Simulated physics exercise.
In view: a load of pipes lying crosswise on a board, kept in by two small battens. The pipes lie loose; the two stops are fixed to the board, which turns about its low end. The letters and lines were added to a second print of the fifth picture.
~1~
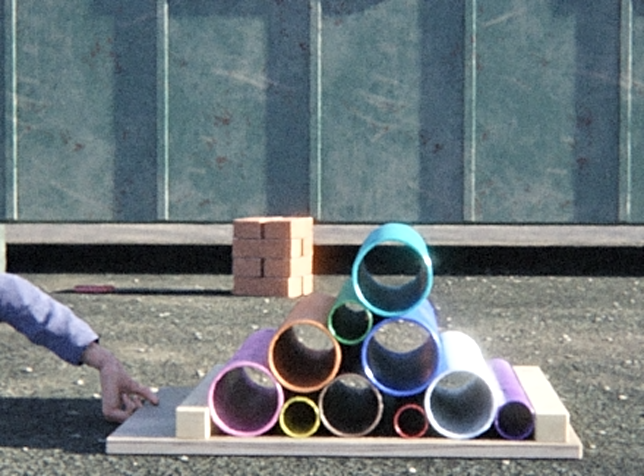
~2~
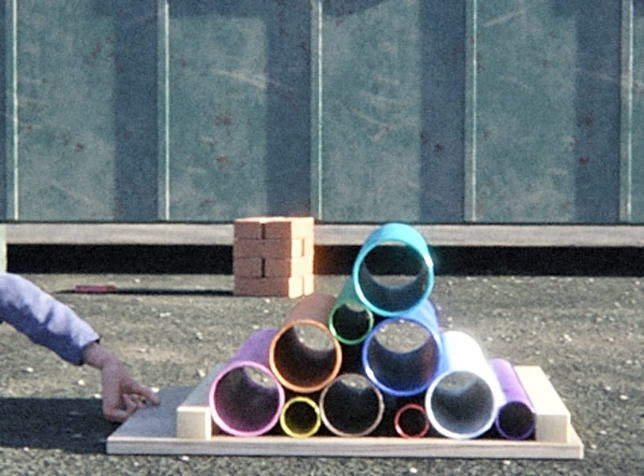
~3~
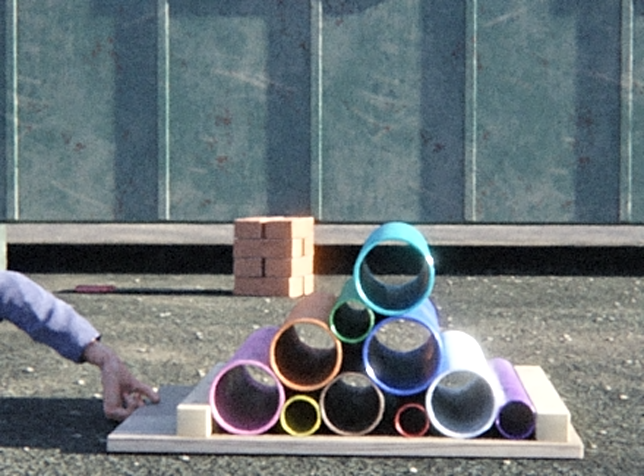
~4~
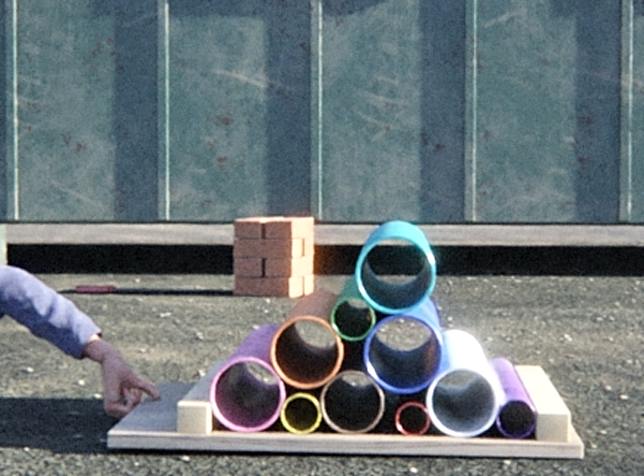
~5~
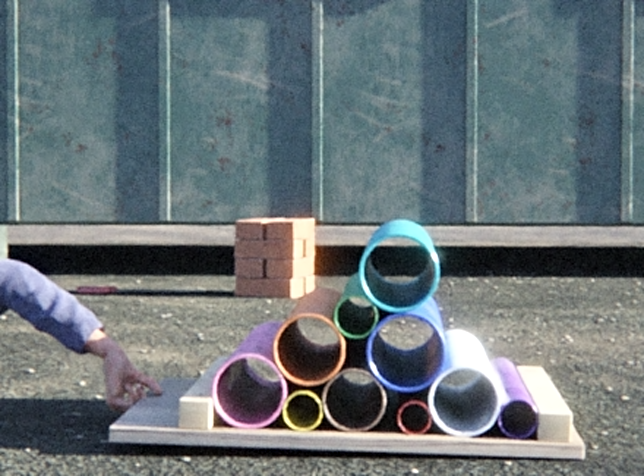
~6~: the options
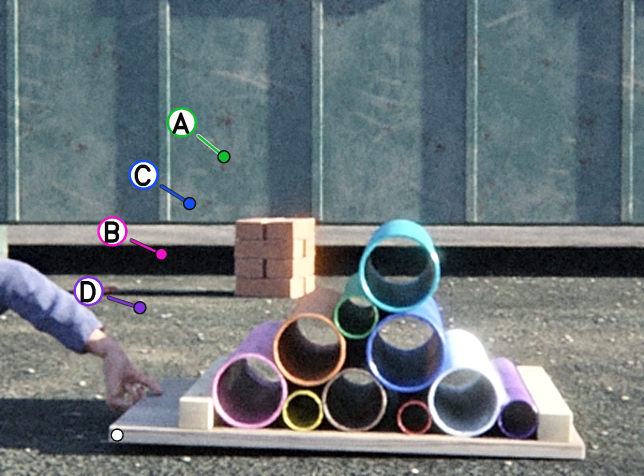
A hand at the left slightly raises the end of a board stacked with loose pipes.
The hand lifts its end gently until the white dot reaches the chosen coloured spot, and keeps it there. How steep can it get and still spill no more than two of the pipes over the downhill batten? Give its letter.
The highest mark that will do is A.
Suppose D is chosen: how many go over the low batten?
At D the number is one.
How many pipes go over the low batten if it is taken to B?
With B, one.
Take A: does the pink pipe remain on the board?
The pink pipe: Yes.
On the marked copy, A at (224, 157); B at (161, 254); C at (190, 203); D at (140, 308); the white dot at (117, 435).
Taking A. A third of the way, board at 21°.
Two thirds of the way, board at 39°.
When it is over, board at 39°, one over the low batten (turquoise).
As for the rest, B one over the low batten (turquoise); C one over the low batten (turquoise); D one over the low batten (turquoise).
